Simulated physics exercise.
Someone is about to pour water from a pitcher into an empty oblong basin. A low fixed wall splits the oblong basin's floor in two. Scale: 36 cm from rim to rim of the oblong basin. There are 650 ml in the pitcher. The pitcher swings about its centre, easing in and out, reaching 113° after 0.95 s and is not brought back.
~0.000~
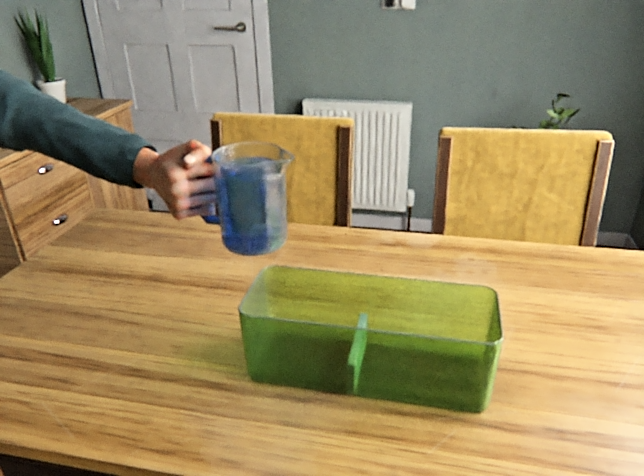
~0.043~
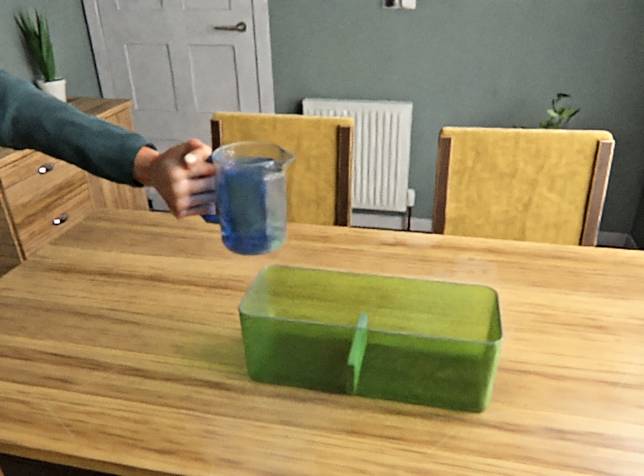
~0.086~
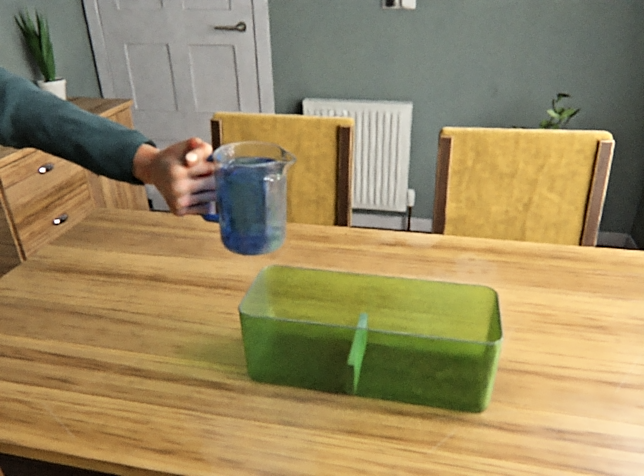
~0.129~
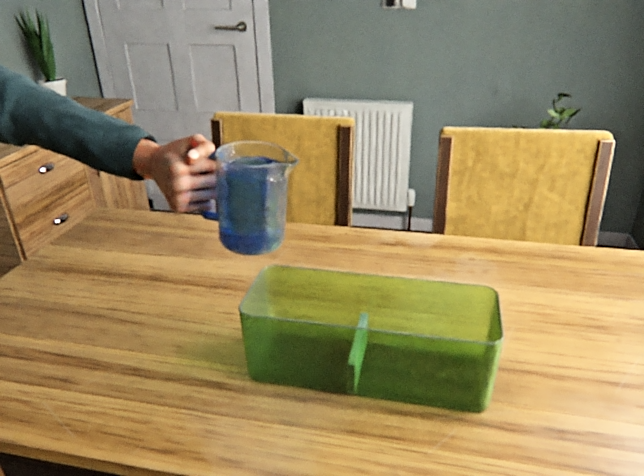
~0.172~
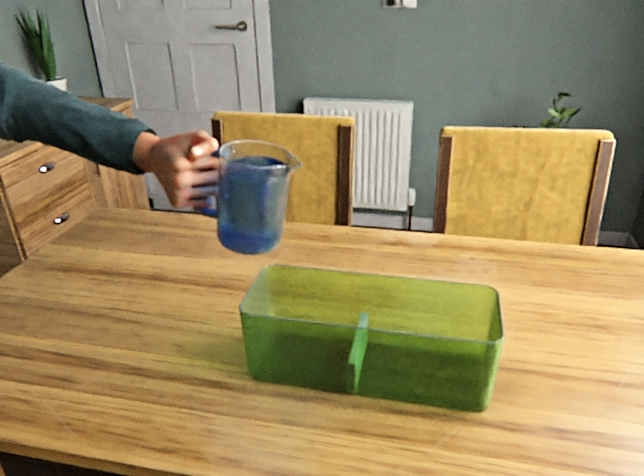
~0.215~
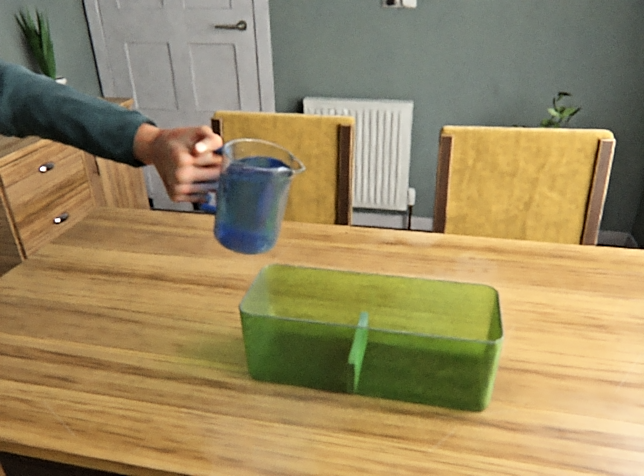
The clip opens on a hand at the left holding a clear pitcher of blue liquid upright above a green, divided oblong basin on a wooden table. The hand then tilts the pitcher slightly, its spout dipping a little to the right, while the basin stays still and empty.
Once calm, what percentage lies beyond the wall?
Roughly 32 per cent is past the wall.
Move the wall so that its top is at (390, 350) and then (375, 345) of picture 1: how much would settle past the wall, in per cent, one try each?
In turn about 10 and 5 per cent.
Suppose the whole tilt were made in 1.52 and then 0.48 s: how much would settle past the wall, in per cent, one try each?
In turn about 50 and 20 per cent.
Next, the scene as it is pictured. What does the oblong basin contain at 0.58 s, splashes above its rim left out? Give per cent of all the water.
About 4 per cent.
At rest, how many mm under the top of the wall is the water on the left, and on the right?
Left about 32 mm, right about 44 mm.
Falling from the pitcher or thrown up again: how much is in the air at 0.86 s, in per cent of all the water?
About 22 per cent.
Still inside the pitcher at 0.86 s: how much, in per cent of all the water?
Some 24 per cent.
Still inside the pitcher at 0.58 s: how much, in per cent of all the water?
About 80 per cent.
After 0.58 s the tilt is 77° and 80 per cent is still to pour, 2 is left of the wall and 2 right of it.
After 0.86 s the tilt is 110° and 24 per cent is still to pour, 29 is left of the wall and 26 right of it.
After 1.14 s the tilt is 113° and 1 per cent is still to pour, 64 is left of the wall and 32 right of it.
After 1.45 s the tilt is 113° and 0 per cent is still to pour, 66 is left of the wall and 32 right of it.
In the end 66 per cent lies left of the wall, 32 right of it and 1 outside.
